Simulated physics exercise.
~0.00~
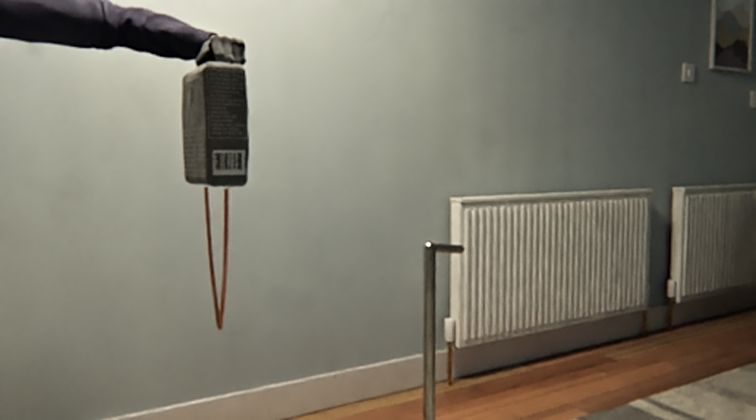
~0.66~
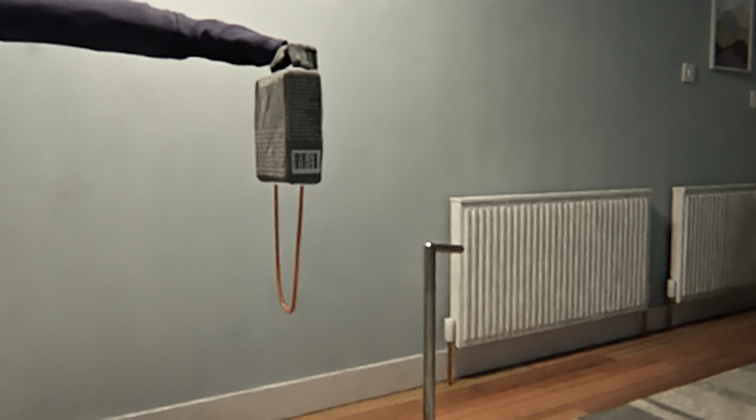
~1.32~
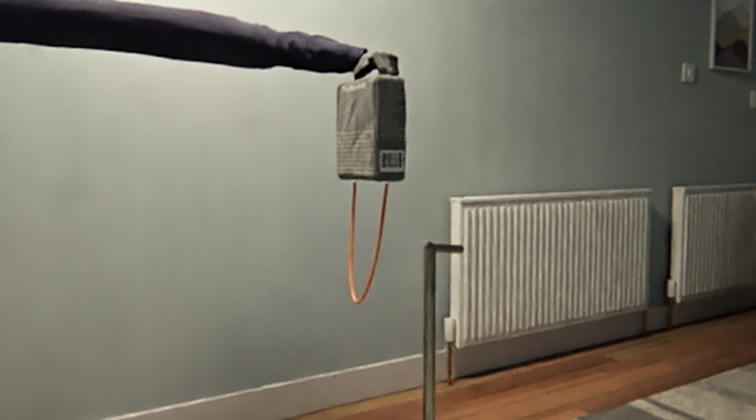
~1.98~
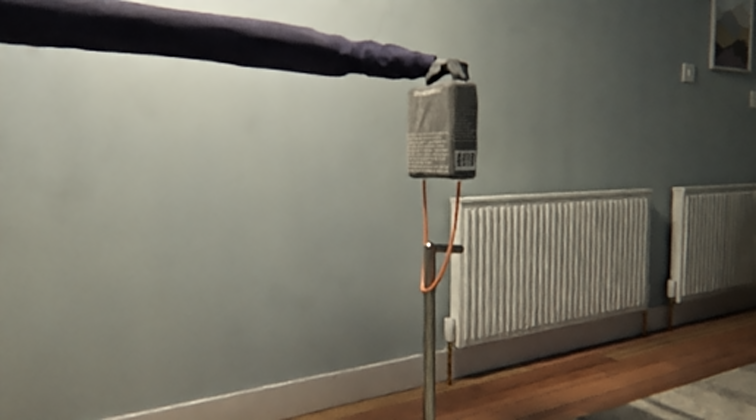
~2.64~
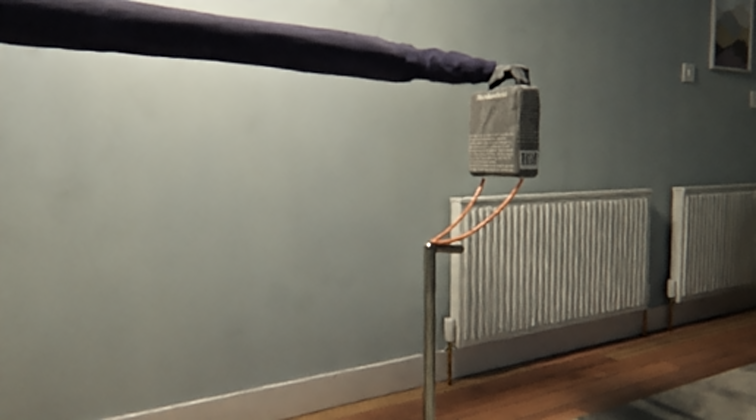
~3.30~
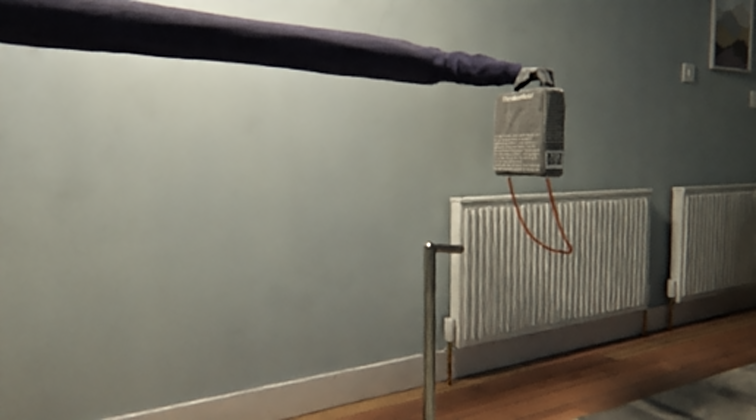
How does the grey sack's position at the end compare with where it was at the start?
At the start the grey sack hangs well to the left of the post, in front of the bare wall. By the end it is to the right of the post, hanging above the nearer radiator at about the same height.
